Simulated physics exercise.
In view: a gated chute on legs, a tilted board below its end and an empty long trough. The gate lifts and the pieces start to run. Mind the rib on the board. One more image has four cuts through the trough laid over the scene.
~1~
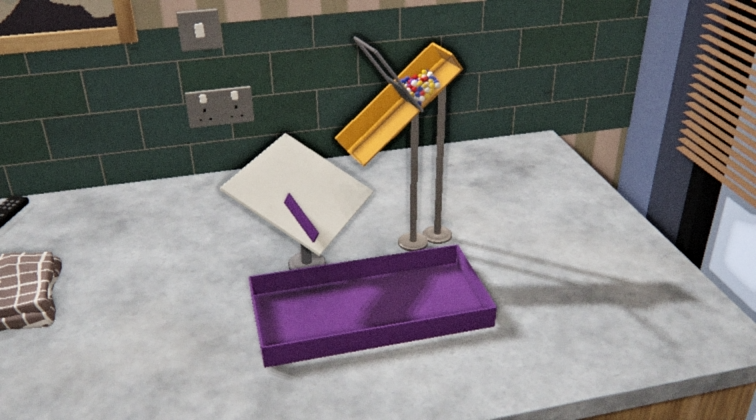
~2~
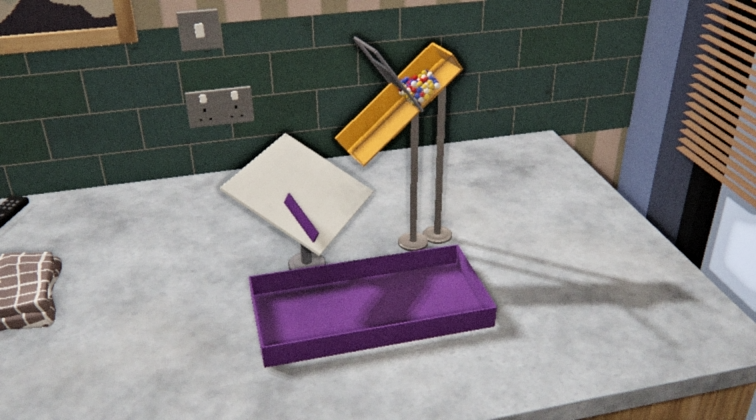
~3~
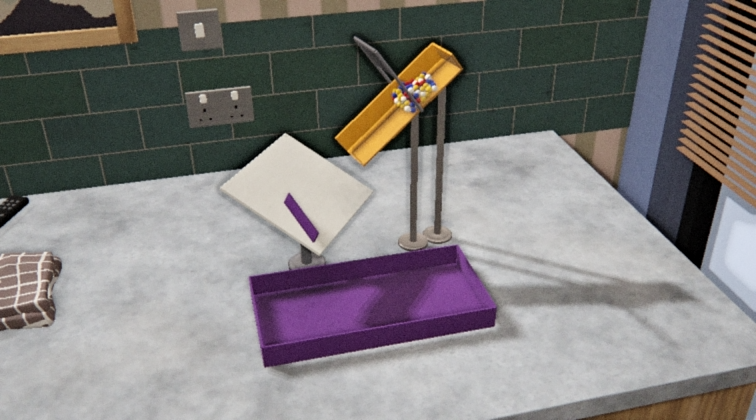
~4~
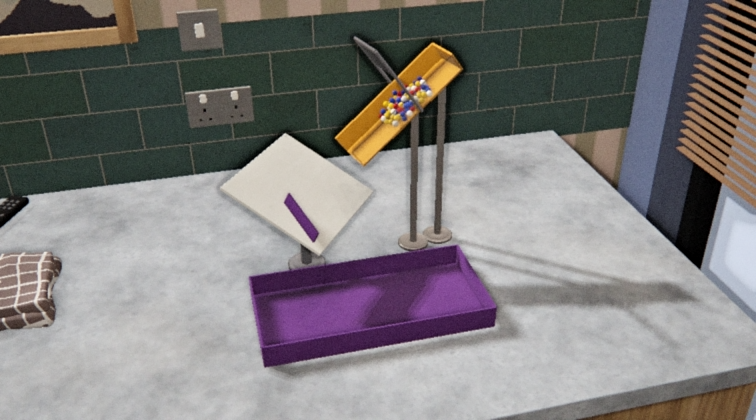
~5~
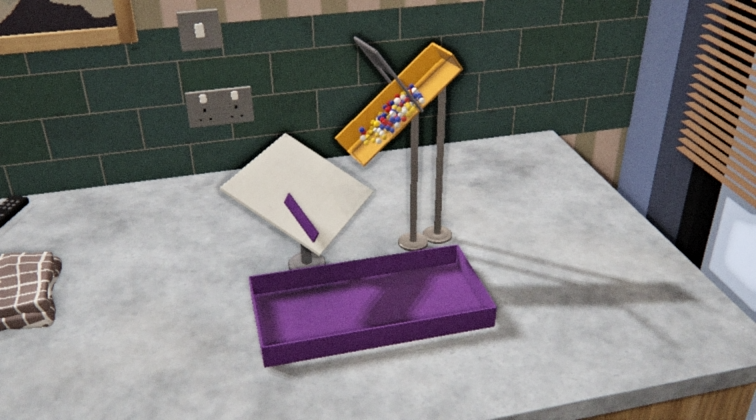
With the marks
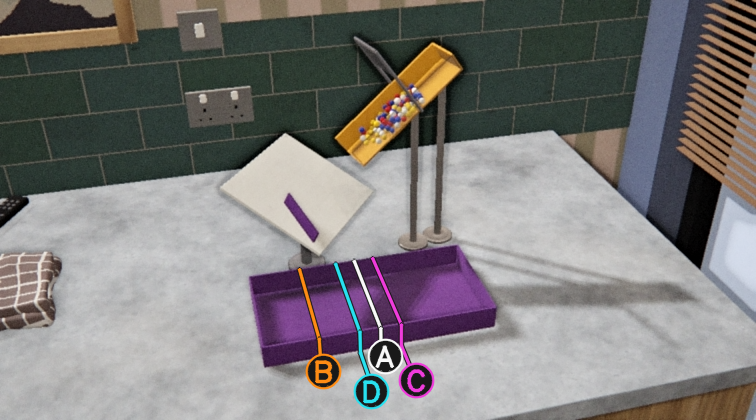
Small colourful beads sliding down a sloping yellow chute past a raised gate, above a tilted white board and an empty purple tray.
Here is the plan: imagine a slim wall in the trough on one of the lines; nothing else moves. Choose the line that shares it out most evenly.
Line A.
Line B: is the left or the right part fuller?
Right.
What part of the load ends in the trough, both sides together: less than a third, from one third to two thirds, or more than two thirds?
More than two thirds.
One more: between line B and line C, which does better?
It is C.
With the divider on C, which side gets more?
More lands on the left.
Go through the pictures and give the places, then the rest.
Load behind the gate at (416, 87), round plastic beads; lip of the chute at (355, 159), sloping fairly steeply, in the first picture.
Middle of the board at (302, 189), tilted gently; middle of its low edge at (349, 220); of its high edge at (255, 158), in the second picture.
Front corners of the trough at (263, 347) and (496, 307), empty; front of the load at (400, 105), in the third picture.
Middle of the load at (405, 101); its front at (387, 122), about a third of the way to the lip; rib from (289, 193) to (319, 233), in the fourth picture.
Middle of the load at (393, 112); its front at (367, 143), most of the way to the lip, in the fifth picture.
On the marked copy, line A crosses the front rim at (380, 327); line B crosses the front rim at (319, 338); line C crosses the front rim at (401, 323); line D crosses the front rim at (359, 331).
For line A, of what is caught, about half on the left of the divider, about half on the right.
For line B, of what is caught, a stray few on the left of the divider, nearly all on the right.
For line C, of what is caught, most on the left of the divider, about a quarter on the right.
For line D, of what is caught, about a quarter on the left of the divider, most on the right.
